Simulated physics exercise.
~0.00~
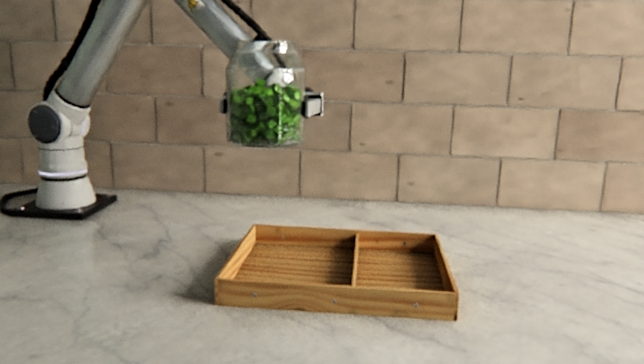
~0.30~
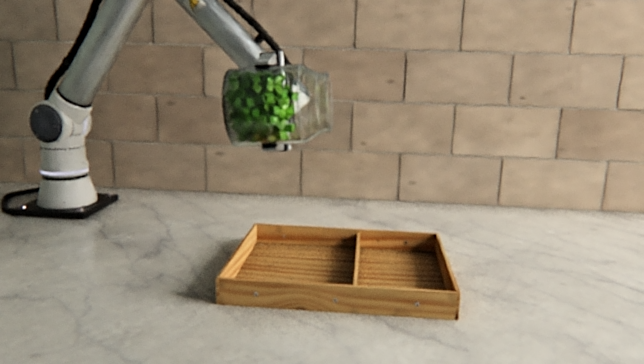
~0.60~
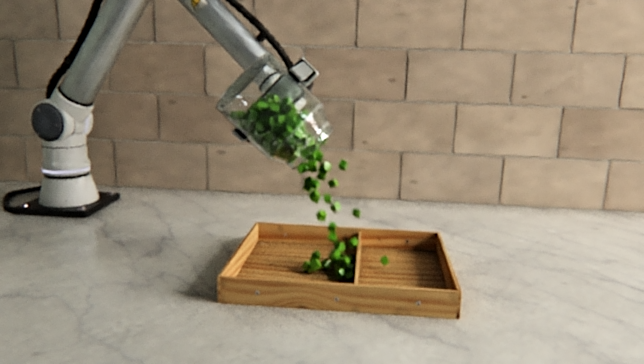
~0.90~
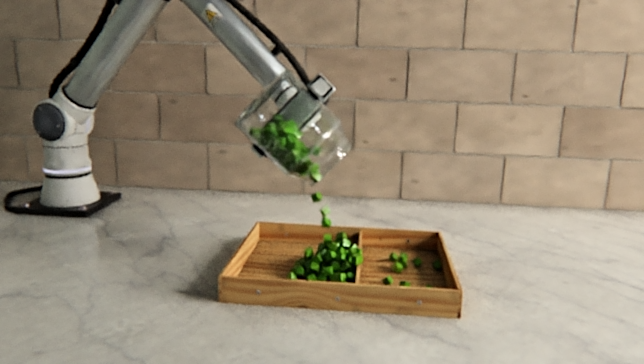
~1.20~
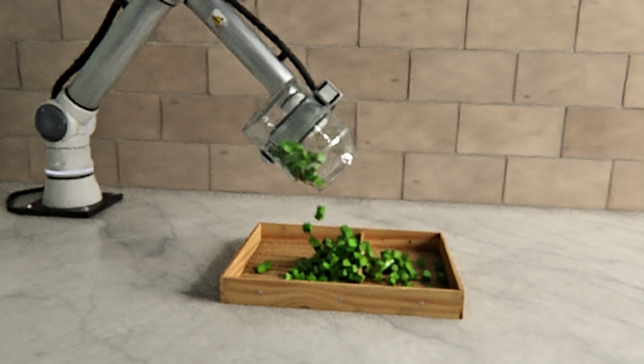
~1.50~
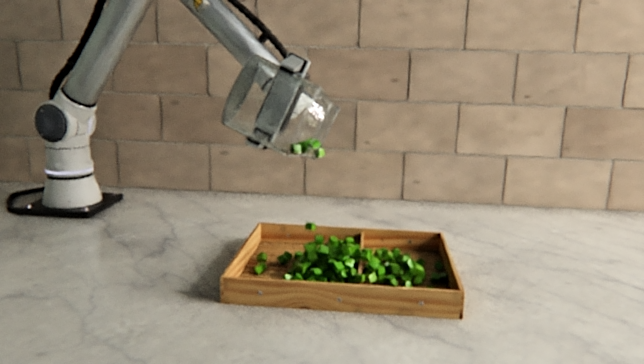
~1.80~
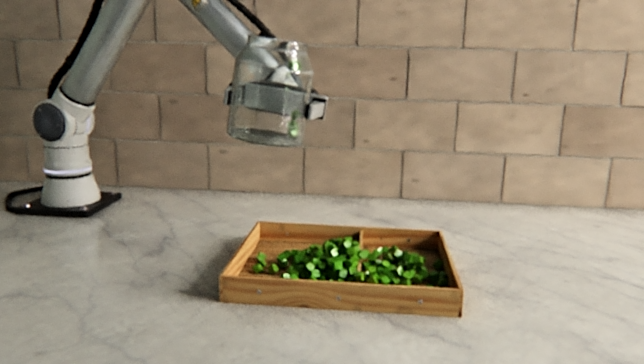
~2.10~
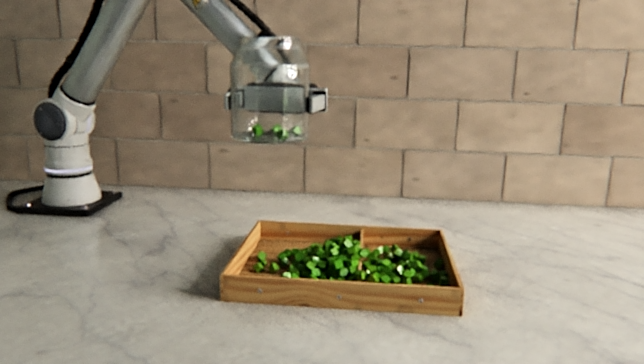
A robot arm tips a jar of green pieces into a wooden tray, then rights it.
